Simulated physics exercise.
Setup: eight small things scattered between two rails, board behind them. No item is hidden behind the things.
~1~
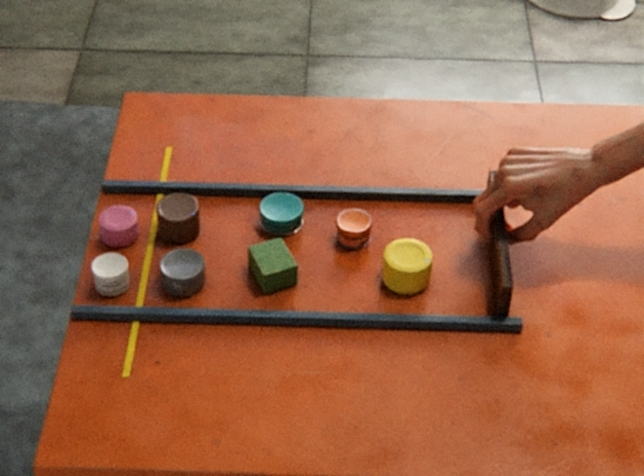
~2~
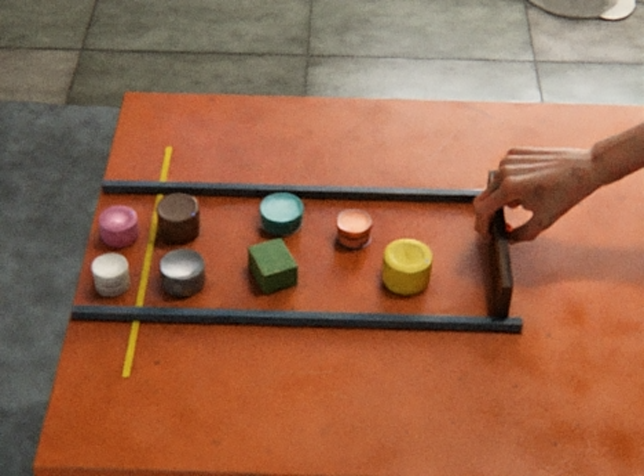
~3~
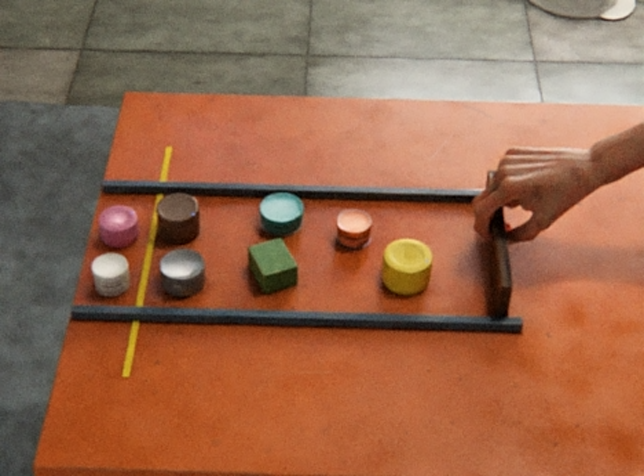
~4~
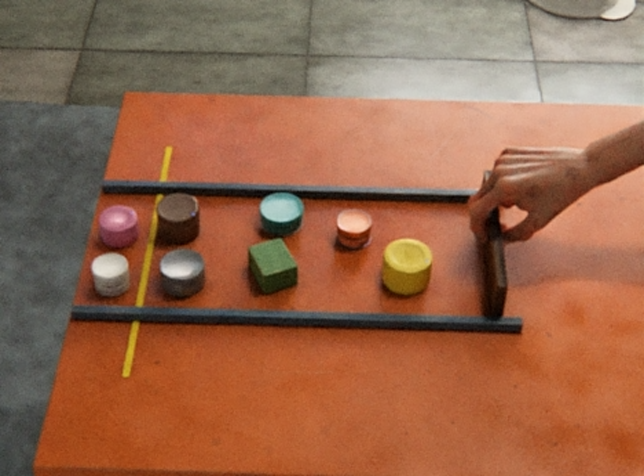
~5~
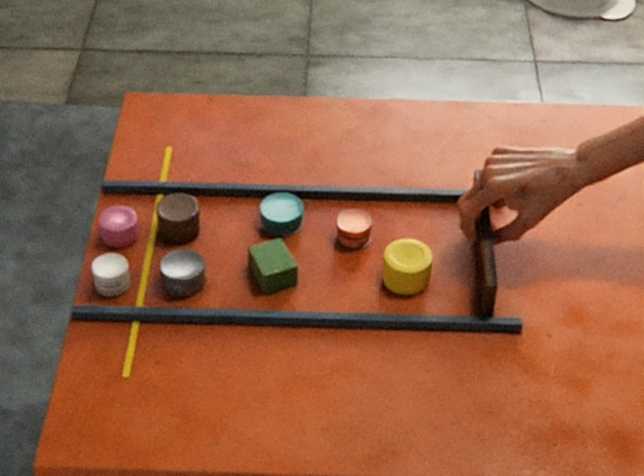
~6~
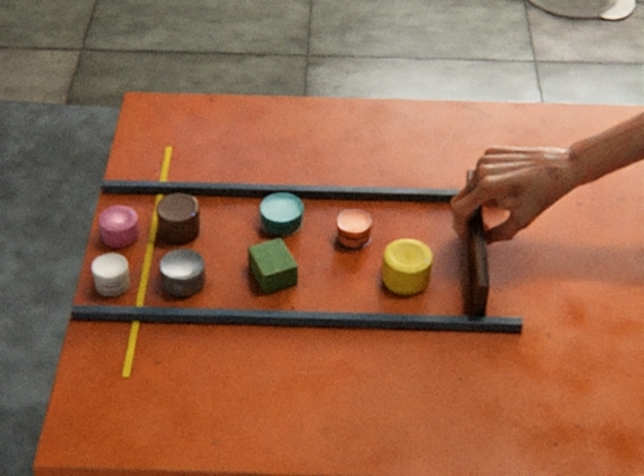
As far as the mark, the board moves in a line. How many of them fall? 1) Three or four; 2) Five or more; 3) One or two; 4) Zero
(1) Three or four.
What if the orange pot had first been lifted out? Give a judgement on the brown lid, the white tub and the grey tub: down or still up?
I'd say the brown lid stays up, the white tub does not stay, and the grey tub does not stay.
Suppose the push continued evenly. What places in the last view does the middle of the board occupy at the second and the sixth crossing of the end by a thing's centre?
At (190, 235) for the second, at (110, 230) for the sixth.
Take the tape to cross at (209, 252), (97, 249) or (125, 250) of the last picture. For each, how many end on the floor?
In order: 1, 8 and 5.
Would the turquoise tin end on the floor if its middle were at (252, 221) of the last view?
Then it holds on.
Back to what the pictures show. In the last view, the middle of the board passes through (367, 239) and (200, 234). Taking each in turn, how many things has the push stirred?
Counts: 2, 8.
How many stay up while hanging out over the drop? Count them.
Count: 2.
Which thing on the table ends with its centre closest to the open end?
The green block finishes closest.
Soon after, none off yet; pink lid at rest near (119, 227); white tub at rest near (111, 275); brown lid at rest near (178, 219).
In the end, the number that fall off is three or four; gone, grey tub, white tub and pink lid.
